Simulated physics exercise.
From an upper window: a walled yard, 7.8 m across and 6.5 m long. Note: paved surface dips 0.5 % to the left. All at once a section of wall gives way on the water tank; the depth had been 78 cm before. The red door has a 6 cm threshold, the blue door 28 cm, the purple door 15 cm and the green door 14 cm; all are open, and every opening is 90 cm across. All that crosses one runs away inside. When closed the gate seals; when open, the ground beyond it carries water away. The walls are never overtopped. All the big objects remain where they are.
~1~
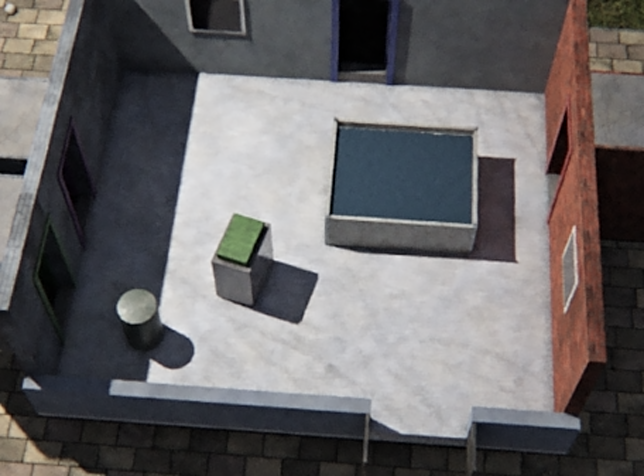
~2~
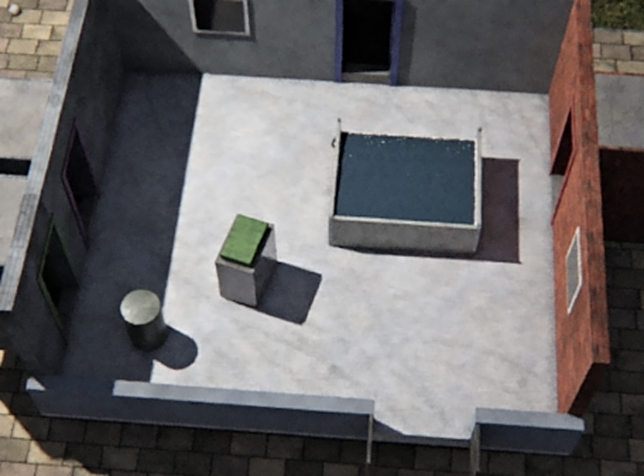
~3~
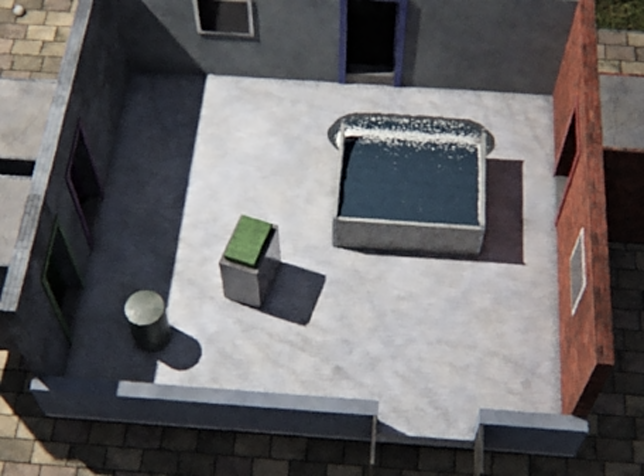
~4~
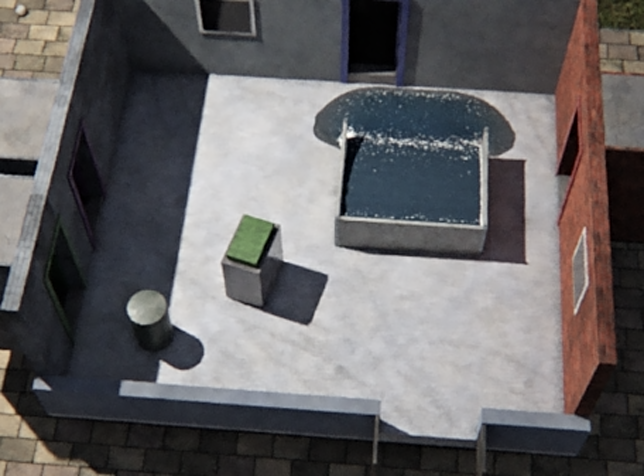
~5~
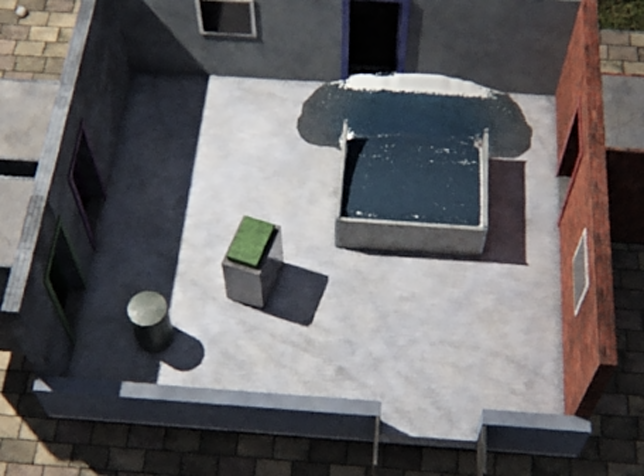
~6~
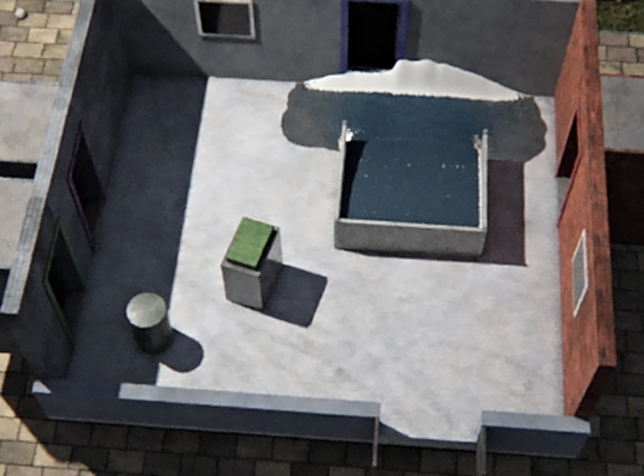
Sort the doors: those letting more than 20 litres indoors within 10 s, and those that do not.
The red door is among those letting more in; the blue door is among those letting more in; the purple door is among those that do not; the green door is among those that do not.
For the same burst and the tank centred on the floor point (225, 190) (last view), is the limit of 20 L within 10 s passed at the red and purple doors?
Red gets more than that, purple gets no more than that.
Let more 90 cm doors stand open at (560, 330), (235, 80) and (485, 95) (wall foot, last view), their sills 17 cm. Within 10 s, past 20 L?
In turn: Not over, under, above.
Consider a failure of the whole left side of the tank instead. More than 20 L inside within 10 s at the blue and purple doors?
Compared with the limit, blue is lower and purple is higher.
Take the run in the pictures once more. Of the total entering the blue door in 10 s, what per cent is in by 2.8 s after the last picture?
Roughly 100 percent is in by then.
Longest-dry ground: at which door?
That's the green door.
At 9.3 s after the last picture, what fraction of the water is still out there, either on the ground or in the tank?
86 %.
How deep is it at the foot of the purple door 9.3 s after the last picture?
Some 6.0 cm.
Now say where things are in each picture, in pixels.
In the first picture, the water tank at (403, 174) is whole and still, 78 cm deep.
In the second picture, the front is at a hidden place, 1.3 m from the gap on the water tank's far side; 0.6 m2 of floor is under water; 78 cm left at the back of the water tank.
In the third picture, water pours out on the water tank's far side and has run 1.5 m, to (335, 130); typically 14 cm deep outside, 78 cm at the water tank's back.
In the fourth picture, water pours out on the water tank's far side and has run 1.8 m, to (321, 117); typically 12 cm deep outside, 73 cm at the water tank's back.
In the fifth picture, the front is at (328, 85), 2.2 m from the gap on the water tank's far side; 5.3 m2 of floor is under water; 65 cm left at the back of the water tank.
In the sixth picture, the front is at (301, 85), 2.6 m from the gap on the water tank's far side; 5.9 m2 of floor is under water; 67 cm left at the back of the water tank.
Then, 0.7 s after the last picture water covers 15 % of the floor and is deepest (56 cm) near (549, 99); red door not reached, blue door 51 cm at the sill, 73 L in, purple door not reached, green door not reached.
Then, 1.5 s after the last picture water covers 30 % of the floor and is deepest (51 cm) near (549, 99); red door 8 cm at the sill, 0 L in, blue door 38 cm at the sill, 150 L in, purple door not reached, green door not reached.
Then, 2.8 s after the last picture water covers 55 % of the floor and is deepest (28 cm) near (132, 75); red door 12 cm at the sill, 14 L in, blue door 17 cm at the sill, 167 L in, purple door 12 cm at the sill, 0 L in, green door not reached.
Then, 5.3 s after the last picture water covers 75 % of the floor and is deepest (22 cm) near (67, 376); red door 7 cm at the sill, 36 L in, blue door 9 cm at the sill, 167 L in, purple door 8 cm at the sill, 0 L in, green door 6 cm at the sill, 0 L in.
Then, 9.3 s after the last picture water covers 95 % of the floor and is deepest (14 cm) near (189, 395); red door 4 cm at the sill, 37 L in, blue door 8 cm at the sill, 167 L in, purple door 6 cm at the sill, 0 L in, green door 11 cm at the sill, 0 L in.
